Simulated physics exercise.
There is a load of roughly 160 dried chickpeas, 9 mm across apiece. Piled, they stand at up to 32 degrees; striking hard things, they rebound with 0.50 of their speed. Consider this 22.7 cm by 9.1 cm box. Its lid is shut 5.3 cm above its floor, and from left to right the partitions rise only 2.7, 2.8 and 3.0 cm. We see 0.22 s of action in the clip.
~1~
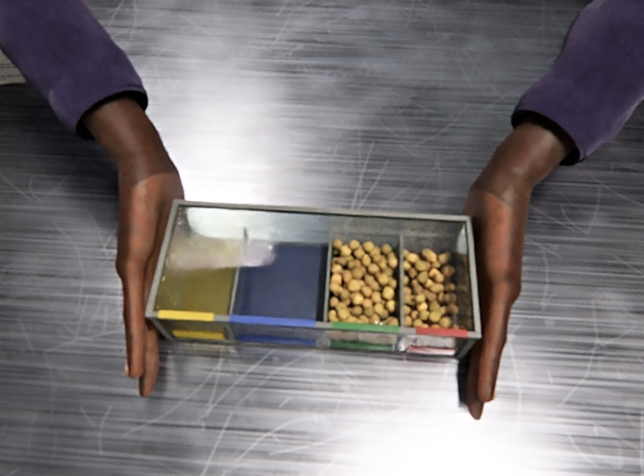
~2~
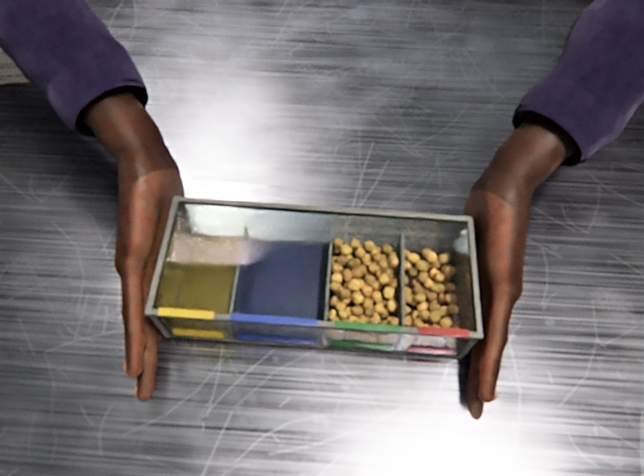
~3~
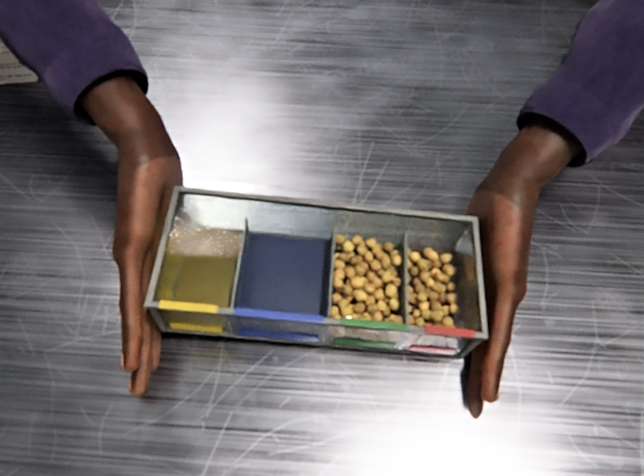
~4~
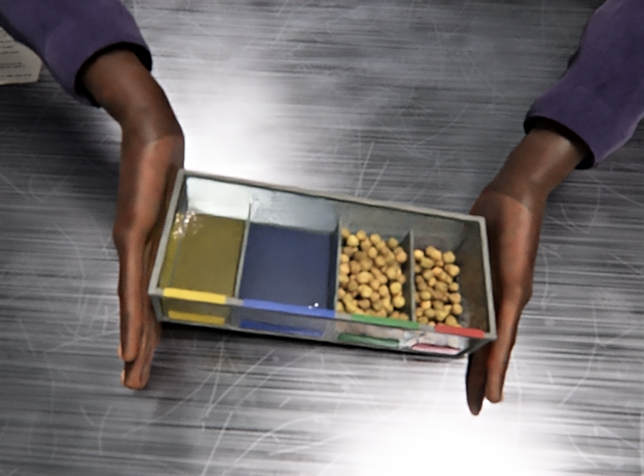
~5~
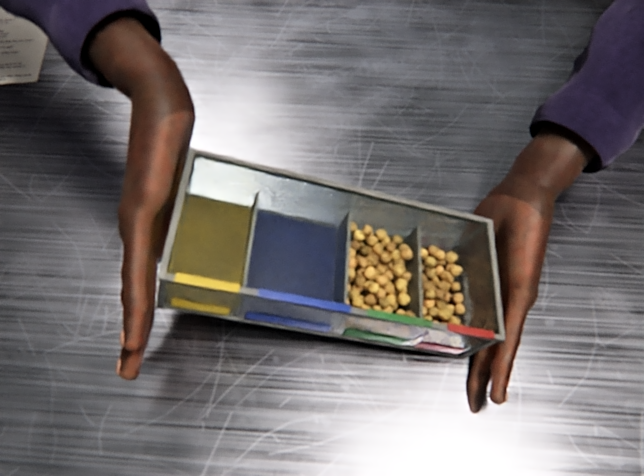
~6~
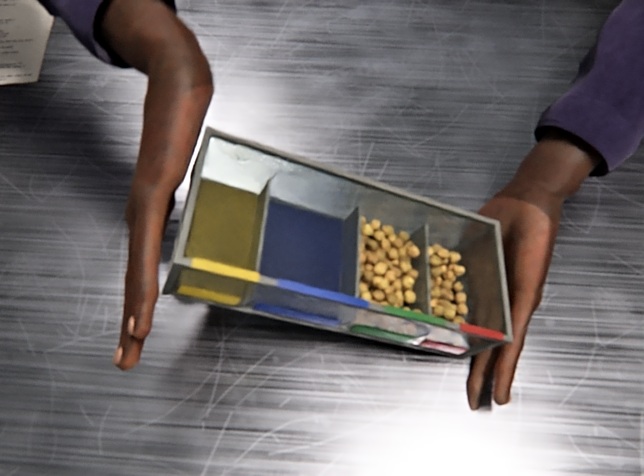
At first, two hands hold a clear-lidded box level on a scratched metal surface, with chickpeas filling the two right compartments, marked green and red. Then the left hand lifts its end steadily, tilting the box noticeably down to the right, while the chickpeas stay in those same two compartments.
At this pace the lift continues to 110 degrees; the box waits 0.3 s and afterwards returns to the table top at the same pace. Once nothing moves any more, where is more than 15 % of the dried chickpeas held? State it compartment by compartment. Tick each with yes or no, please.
Red - yes; blue - no; green - no; yellow - no.
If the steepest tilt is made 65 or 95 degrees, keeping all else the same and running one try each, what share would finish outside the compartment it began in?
Around 5 and 40 in a hundred, respectively.
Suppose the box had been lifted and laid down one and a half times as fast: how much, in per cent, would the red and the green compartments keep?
Red = 95 per cent, green = 5 per cent.
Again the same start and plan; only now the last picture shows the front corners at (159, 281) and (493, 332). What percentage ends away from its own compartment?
It would be near 55 per cent.
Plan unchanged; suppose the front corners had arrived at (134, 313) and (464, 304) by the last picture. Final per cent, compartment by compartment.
You'd see red at 0 percent, blue at 5, green at 0 and yellow at 95 percent.
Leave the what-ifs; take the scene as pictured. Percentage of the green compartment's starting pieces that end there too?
0 %.
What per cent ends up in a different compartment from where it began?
Around 60 per cent.
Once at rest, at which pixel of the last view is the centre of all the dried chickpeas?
Estimated resting centre: Around (434, 292).
Then, 0.82 s after the last picture, tilt 110 degrees; red 90 %, green 10 %.
Then, 1.36 s after the last picture, tilt 57 degrees; red 100 %.
Then, 1.96 s after the last picture, tilt 0 degrees; red 100 %.
In the end, red 100 %, blue 0 %, green 0 %, yellow 0 %.
